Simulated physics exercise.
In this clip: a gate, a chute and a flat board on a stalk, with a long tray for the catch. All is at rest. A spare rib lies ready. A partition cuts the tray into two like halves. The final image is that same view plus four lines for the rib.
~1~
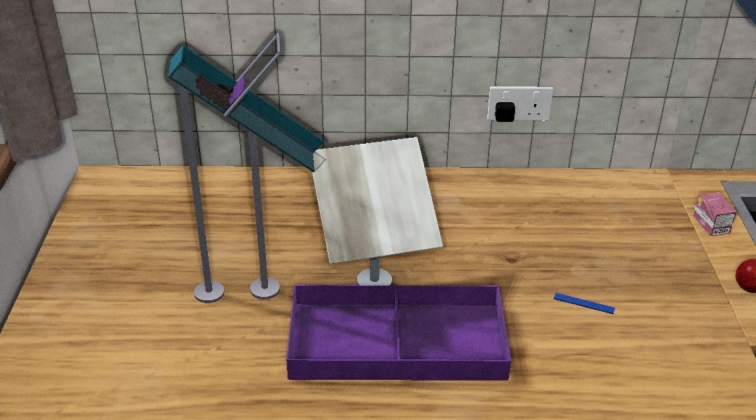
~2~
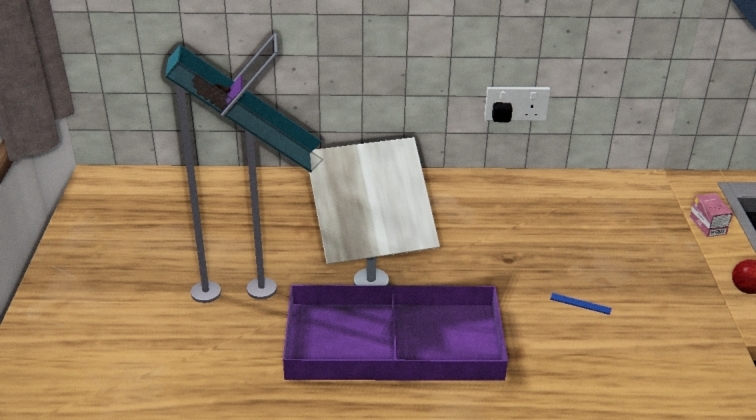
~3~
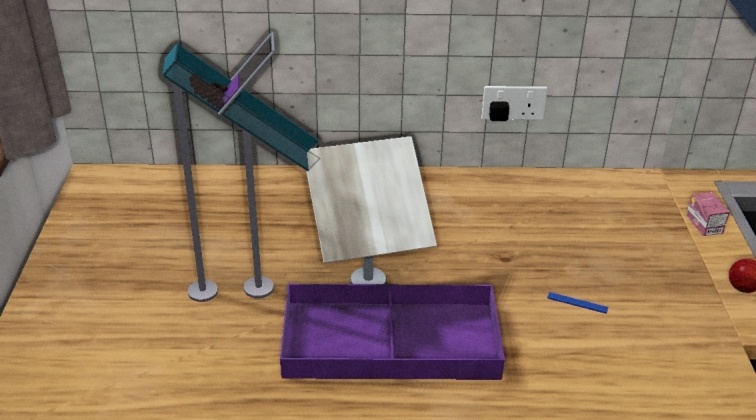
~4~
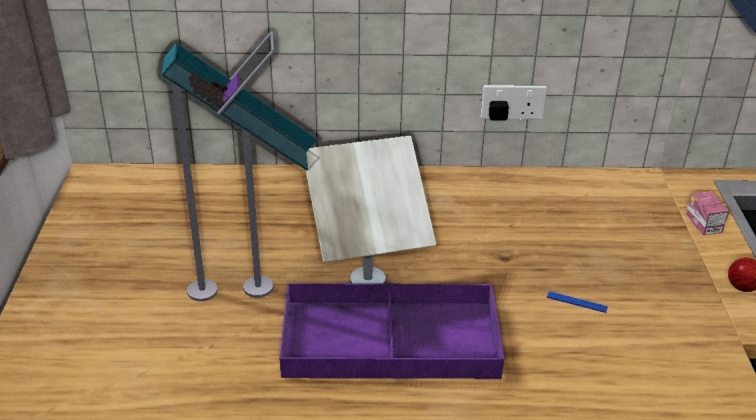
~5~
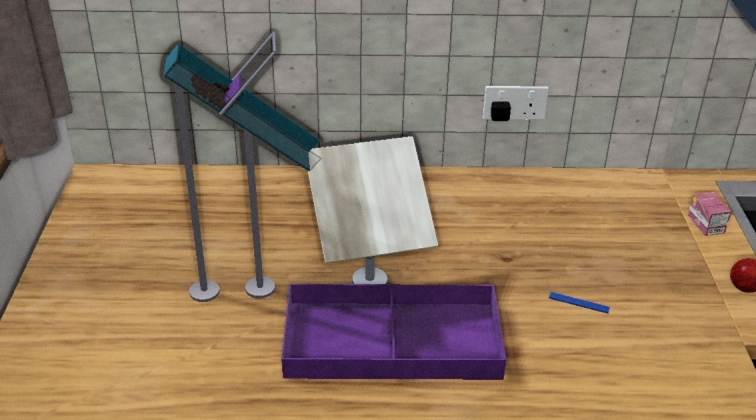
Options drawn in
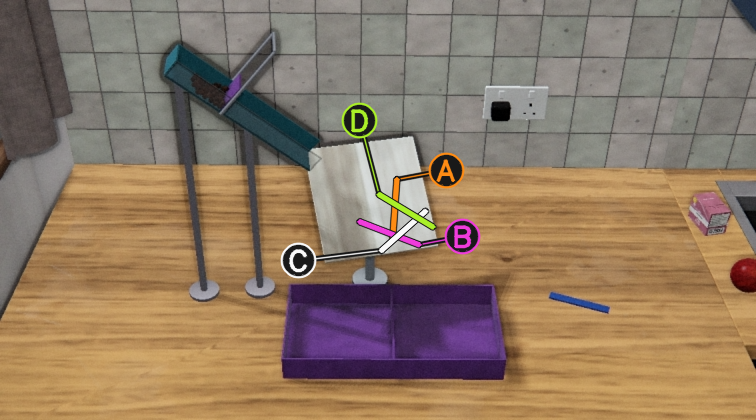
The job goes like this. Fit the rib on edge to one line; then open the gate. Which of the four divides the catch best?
I would pick line A.
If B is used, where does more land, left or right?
Right.
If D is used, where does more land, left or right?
Right.
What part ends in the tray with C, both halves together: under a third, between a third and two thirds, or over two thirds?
It is over two thirds.
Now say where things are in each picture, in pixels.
In the first frame, load behind the gate (216, 91), allspice berries; lip of the chute (313, 163), sloping fairly steeply.
In the second frame, middle of the board (372, 198), tilted fairly steeply; middle of its low edge (384, 255); of its high edge (361, 144).
In the third frame, front corners of the tray (281, 359) and (504, 360); front end of its middle wall (393, 359); gate still shut (236, 85).
In the fourth frame, middle of the load (209, 89); lip (307, 161).
In the fifth frame, middle of the load (211, 90); lip (309, 162).
On the marked copy, line A from (396, 179) to (392, 237); line B from (359, 221) to (419, 244); line C from (425, 211) to (381, 250); line D from (379, 194) to (432, 226).
Choosing A, of what is caught, roughly two thirds in the left half, roughly a third in the right.
Choosing B, of what is caught, about a tenth in the left half, the larger part in the right.
Choosing C, of what is caught, the larger part in the left half, about a tenth in the right.
Choosing D, of what is caught, about a tenth in the left half, almost all in the right.
